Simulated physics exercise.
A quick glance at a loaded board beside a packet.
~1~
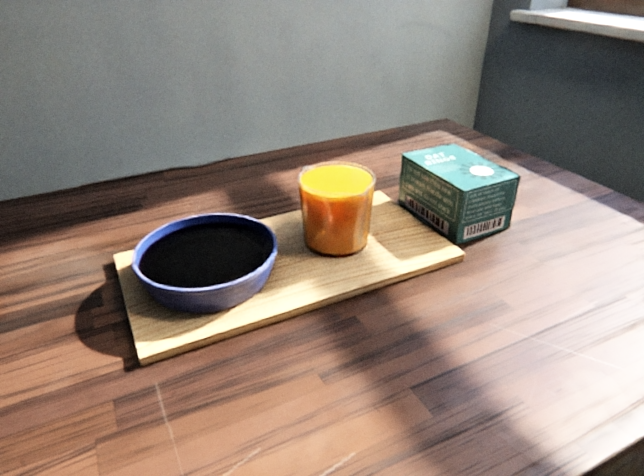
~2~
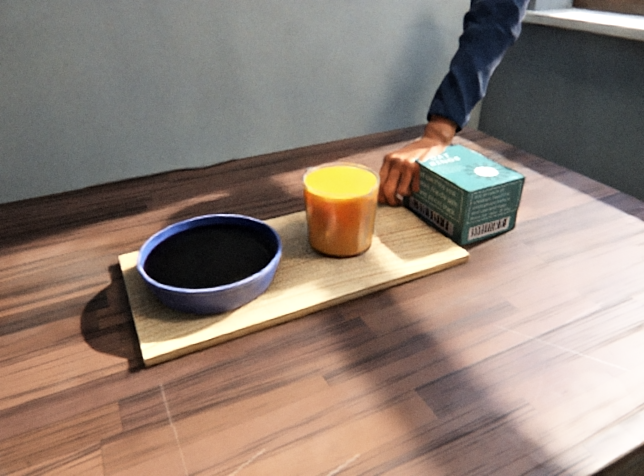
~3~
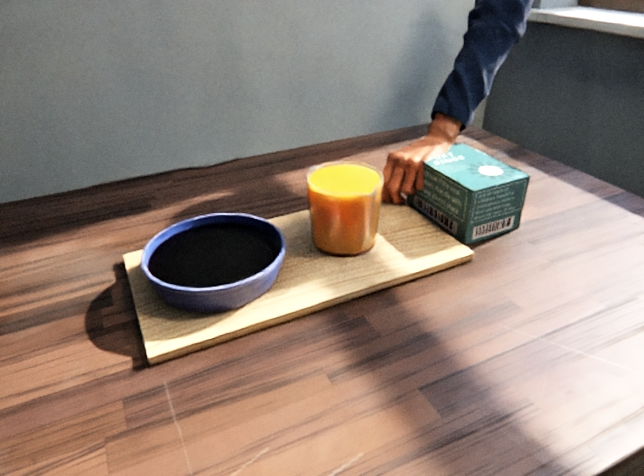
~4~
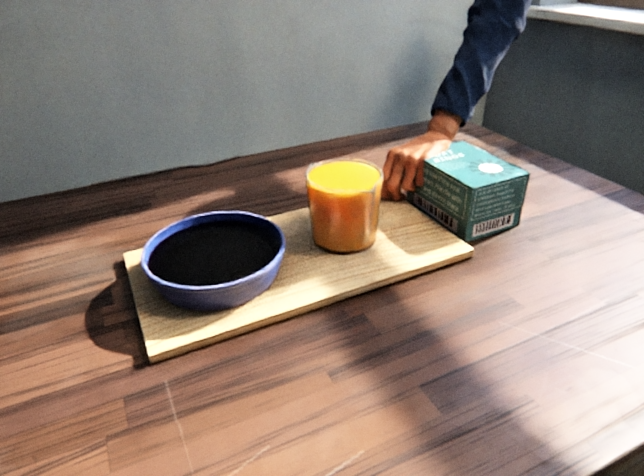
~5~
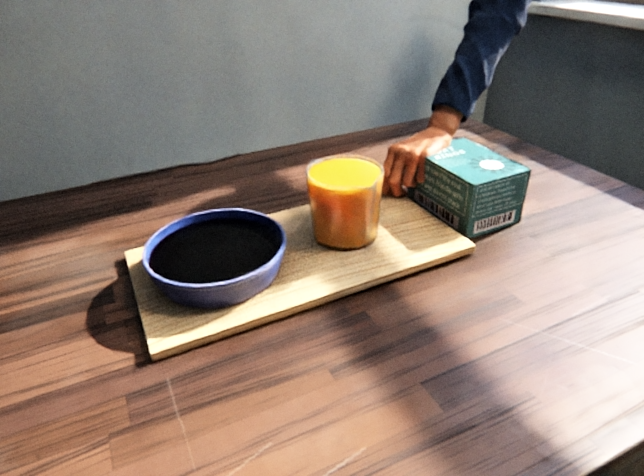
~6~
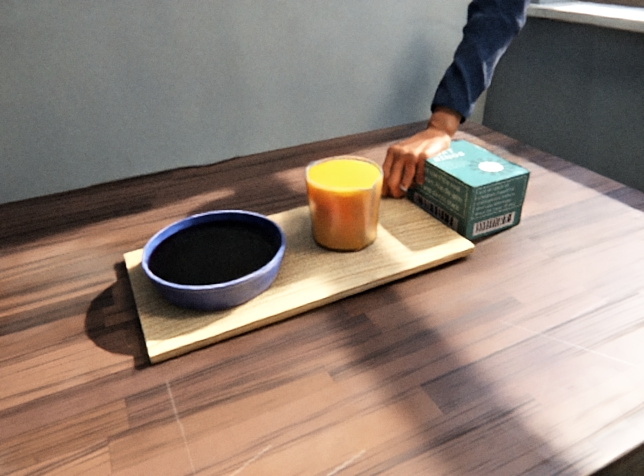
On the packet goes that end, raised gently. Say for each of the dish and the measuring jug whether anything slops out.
On the left the dish - some slops out; on the right the measuring jug - some slops out.
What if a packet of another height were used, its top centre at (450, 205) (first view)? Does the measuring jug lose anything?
Then it keeps every drop.
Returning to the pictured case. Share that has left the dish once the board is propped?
34 %.
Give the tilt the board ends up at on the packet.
I'd guess somewhere around 13 degrees.
Next, the board slopes by about 7°; dish, its rim is dry; measuring jug, its rim is dry.
After that, the board slopes by about 15°; dish, it has slopped over; measuring jug, it has slopped over.
Finally, the board slopes by about 13°, resting on the packet; dish, it has slopped over; measuring jug, it has slopped over.
